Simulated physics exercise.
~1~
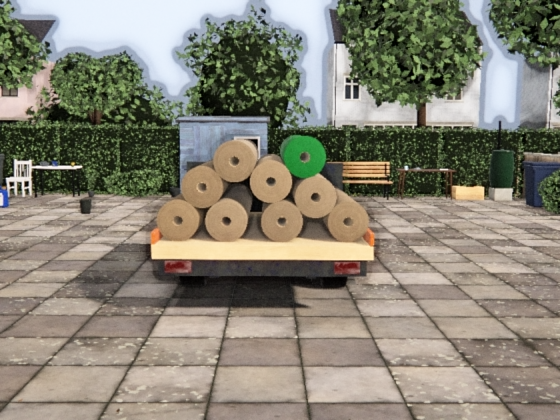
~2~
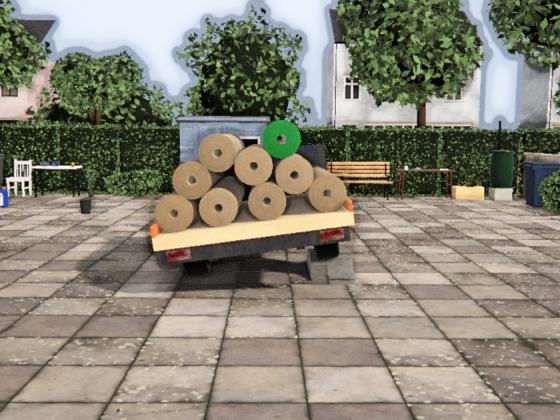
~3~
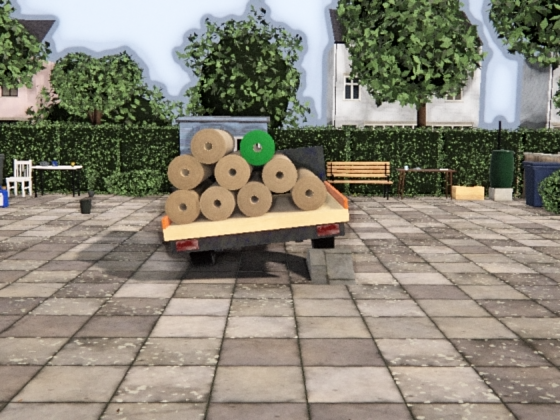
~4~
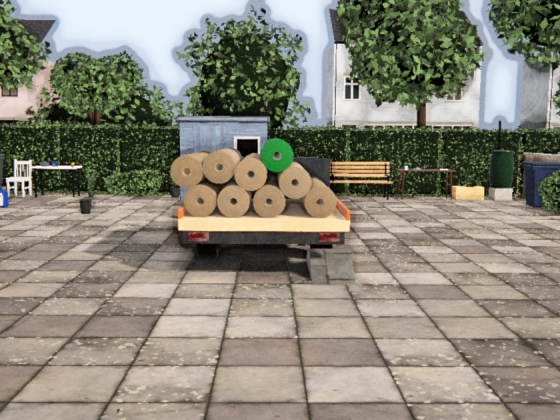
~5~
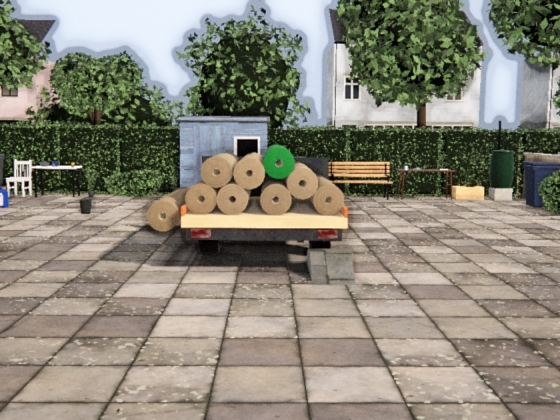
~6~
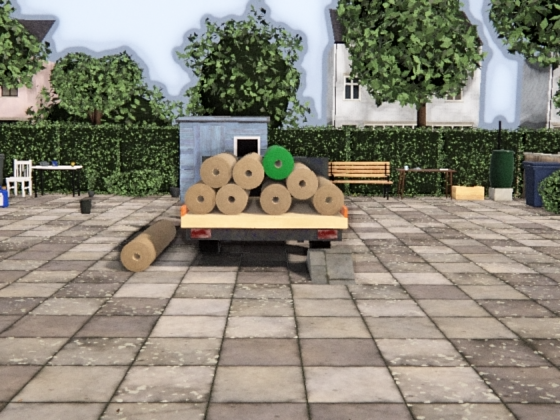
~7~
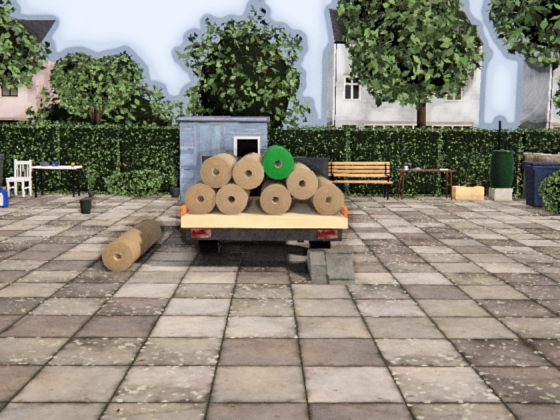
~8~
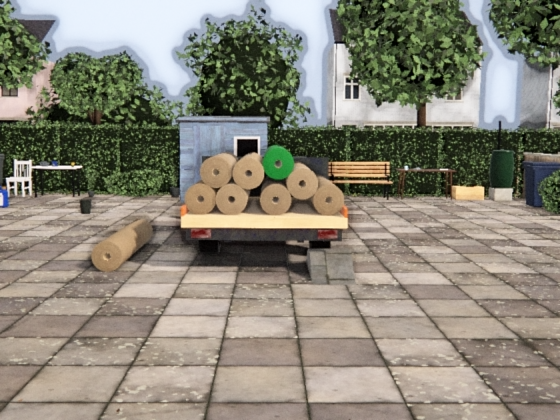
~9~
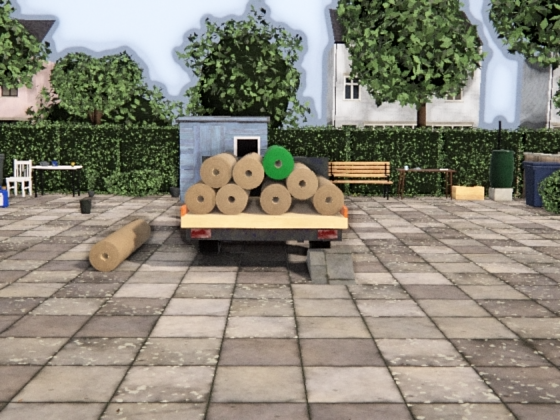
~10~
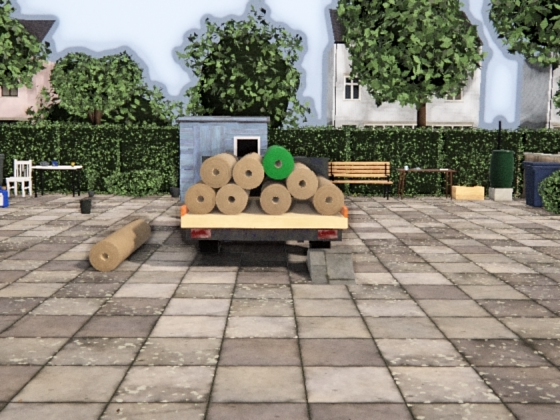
A low trailer stacked with brown rolls and one green one tilted to the left as its right side rose over a hump, then came down level; one brown roll dropped off the left side onto the paving, while the green one stayed up on the pile.
